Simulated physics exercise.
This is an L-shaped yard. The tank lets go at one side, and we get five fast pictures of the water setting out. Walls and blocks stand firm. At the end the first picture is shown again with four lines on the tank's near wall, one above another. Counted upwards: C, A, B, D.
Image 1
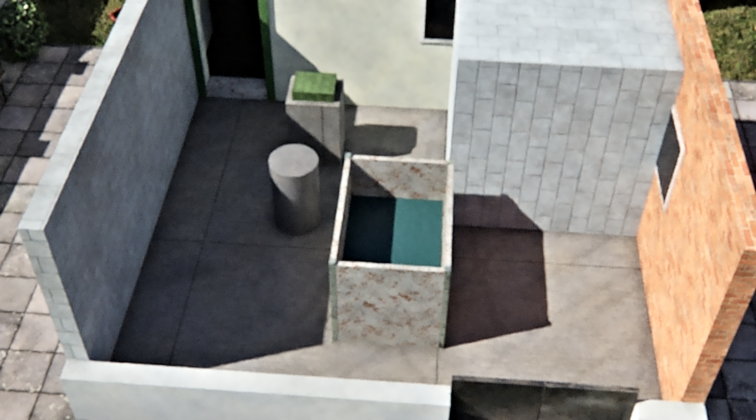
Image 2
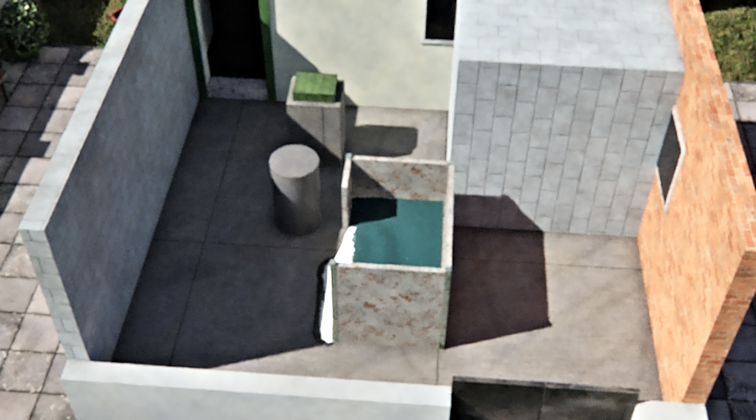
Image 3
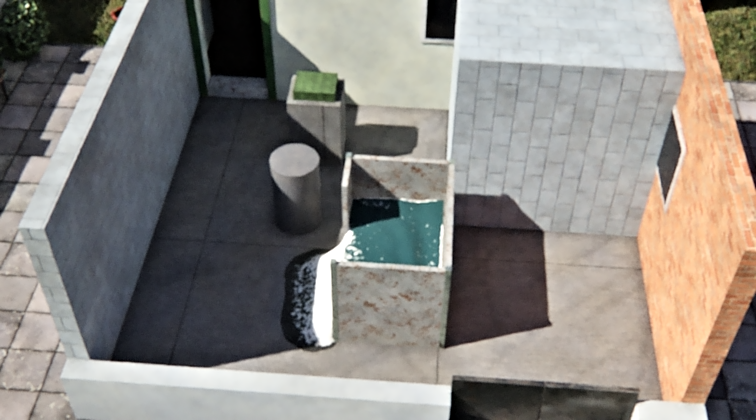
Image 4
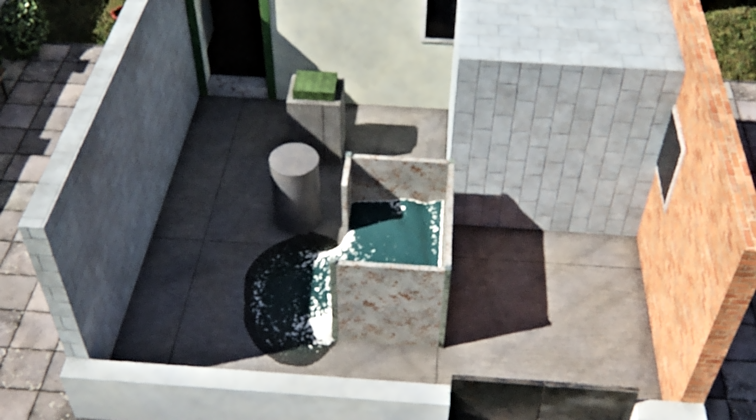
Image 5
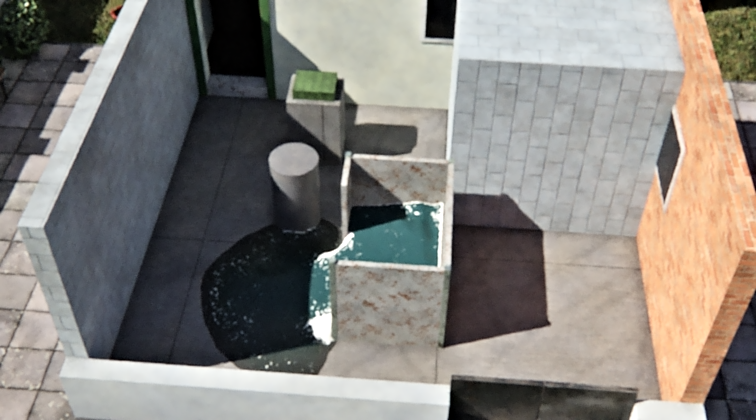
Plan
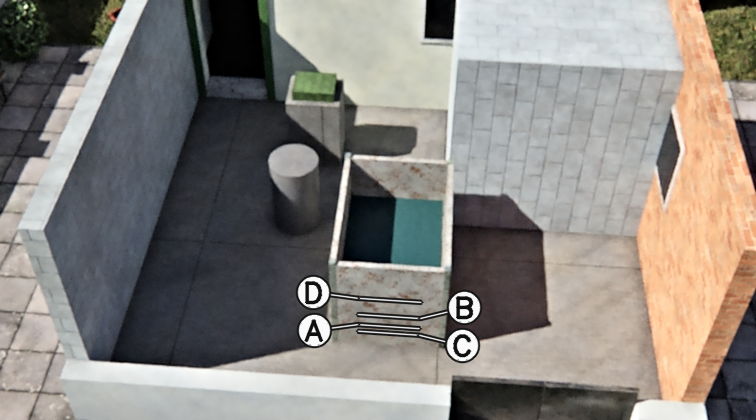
Teal water rests in a speckled stone tank at the middle of an L-shaped paved yard, seen from high above, with the camera still. A grey cylinder and a pale block topped with green stand behind it, between a grey wall at left and an orange brick one at right. The water pours out of the tank's left side in a white, foaming rush and spreads leftward across the paving in a dark, widening pool.
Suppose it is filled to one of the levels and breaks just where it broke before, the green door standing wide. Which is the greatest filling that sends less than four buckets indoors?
D.
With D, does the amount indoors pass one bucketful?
No, less.
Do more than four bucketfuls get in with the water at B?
No, that is safe.
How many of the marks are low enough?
All of them.
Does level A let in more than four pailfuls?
No.
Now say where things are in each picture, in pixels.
The first frame shows water in the tank at rest, its middle at (394, 247); foot of the green doorway at (238, 98); shut gate at (543, 390).
In the second frame, 1 % of the ground under water, visible out to (323, 275).
In the third frame, 4 % of the ground under water, visible out to (296, 264).
In the fourth frame, 7 % of the ground under water, visible out to (261, 261).
In the fifth frame, 12 % of the ground under water, visible out to (215, 269).
In white, A at (388, 326); B at (388, 316); C at (388, 333); D at (389, 300); from the bottom up C, A, B, D.
Choosing A, nothing gets over.
Choosing B, nothing gets over.
Choosing C, nothing gets over.
Choosing D, a splash gets over, under a bucket.
